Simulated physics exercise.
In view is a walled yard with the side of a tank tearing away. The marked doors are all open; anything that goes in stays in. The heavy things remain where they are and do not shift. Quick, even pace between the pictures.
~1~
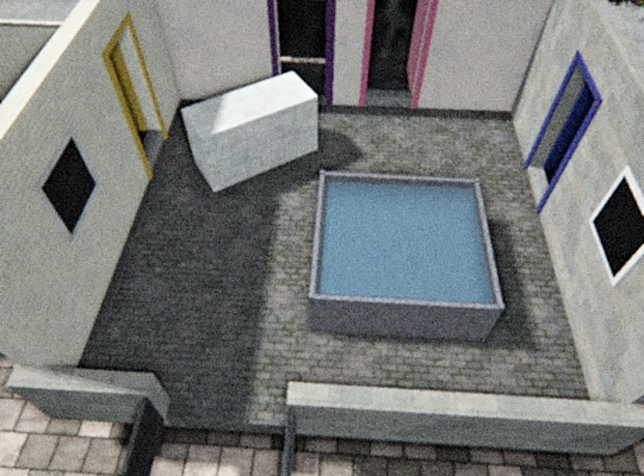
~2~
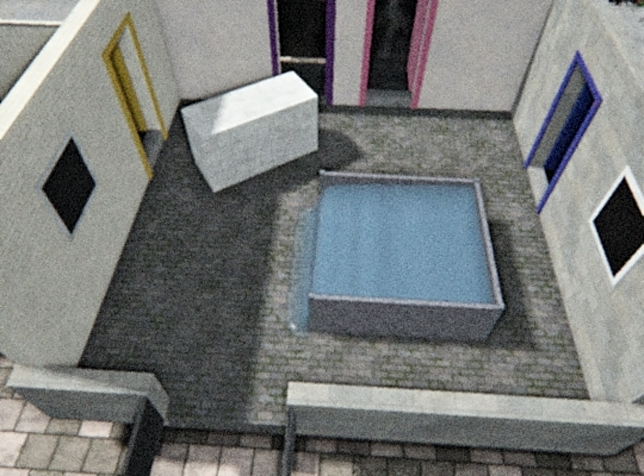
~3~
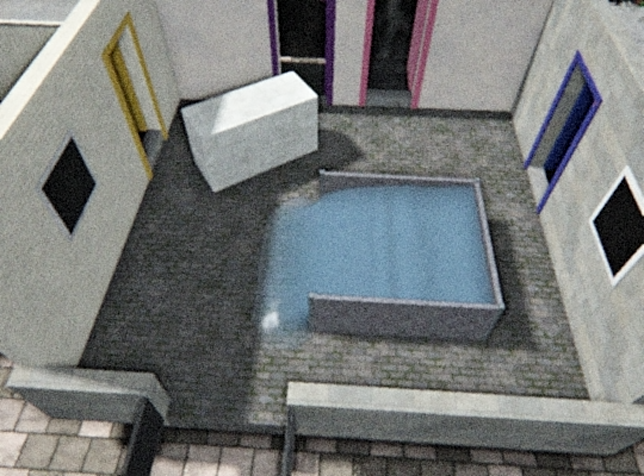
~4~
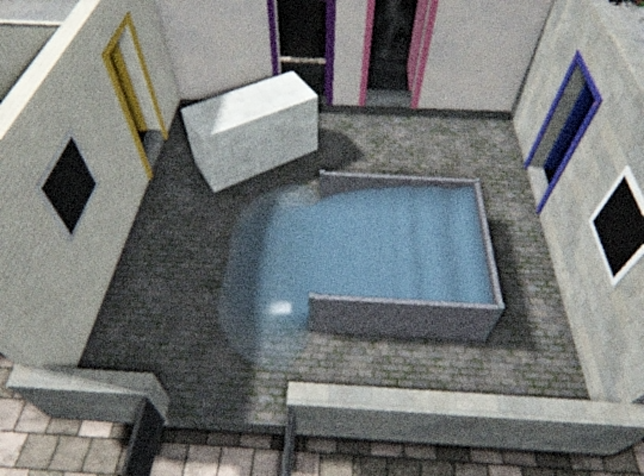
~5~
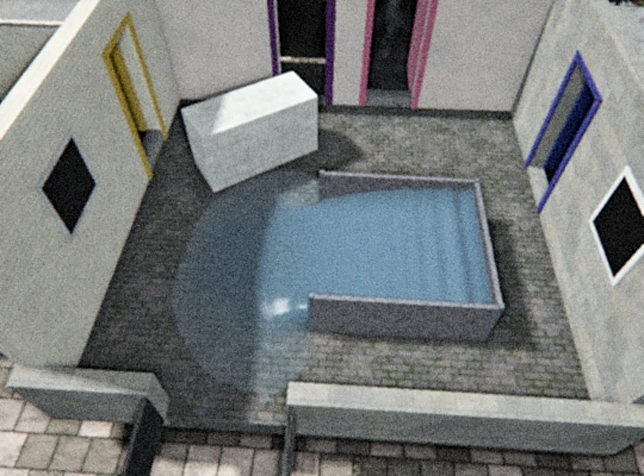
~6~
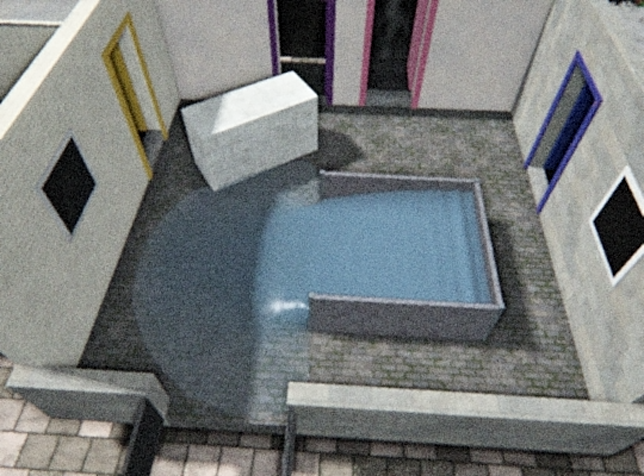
A square tank of blue water stood still in a walled yard, then its left side gave way and water poured out leftward, spreading in a wide, rounded sheet across the paving near a white block.
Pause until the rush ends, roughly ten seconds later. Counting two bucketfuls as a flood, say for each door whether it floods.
My prediction: I expect the pink door to stay within two buckets; I expect the blue door to stay within two buckets; I expect the purple door to go over the limit; I expect the yellow door to stay within two buckets.
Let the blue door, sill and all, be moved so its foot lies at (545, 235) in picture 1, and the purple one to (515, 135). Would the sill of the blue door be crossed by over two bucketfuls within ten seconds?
Here, blue door undershoots.
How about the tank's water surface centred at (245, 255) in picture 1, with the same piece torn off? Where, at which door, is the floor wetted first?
It's the one in yellow that comes first.
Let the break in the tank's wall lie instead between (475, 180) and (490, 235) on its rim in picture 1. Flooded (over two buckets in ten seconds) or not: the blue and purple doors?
Here the blue door gets too much, and the purple door gets too much.
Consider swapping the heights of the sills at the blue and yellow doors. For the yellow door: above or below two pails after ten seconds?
Yellow: Above the limit.
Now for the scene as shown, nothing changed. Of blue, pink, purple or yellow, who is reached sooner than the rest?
I'd go with the door marked yellow.
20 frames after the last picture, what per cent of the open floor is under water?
Around 60 percent.
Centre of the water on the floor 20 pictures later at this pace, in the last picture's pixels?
Centre: Close to (231, 250).
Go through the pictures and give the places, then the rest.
The first picture shows the water tank at (401, 237) is whole and still.
In the second picture, the front is at (306, 334), out from the gap at (320, 252).
In the third picture, the front is at (279, 340), out from the gap at (320, 255).
In the fourth picture, the front is at (237, 342), out from the gap at (320, 256).
In the fifth picture, water pours out at (319, 257) and has run to (202, 358).
In the sixth picture, the front is at (140, 282), out from the gap at (319, 257).
A moment on, water covers 35 % of the floor; the pink door not reached, the blue door not reached, the purple door not reached, the yellow door wet at the sill, nothing in.
Next, water covers 45 % of the floor; the pink door not reached, the blue door not reached, the purple door not reached, the yellow door wet at the sill, nothing in.
Then, water covers 60 % of the floor; the pink door not reached, the blue door not reached, the purple door wet at the sill, nothing in, the yellow door wet at the sill, nothing in.
Later, water covers 90 % of the floor; the pink door wet at the sill, nothing in, the blue door not reached, the purple door over two buckets in, the yellow door wet at the sill, nothing in.
In the end, water covers 95 % of the floor; the pink door wet at the sill, nothing in, the blue door under two buckets in, the purple door over two buckets in, the yellow door wet at the sill, nothing in.
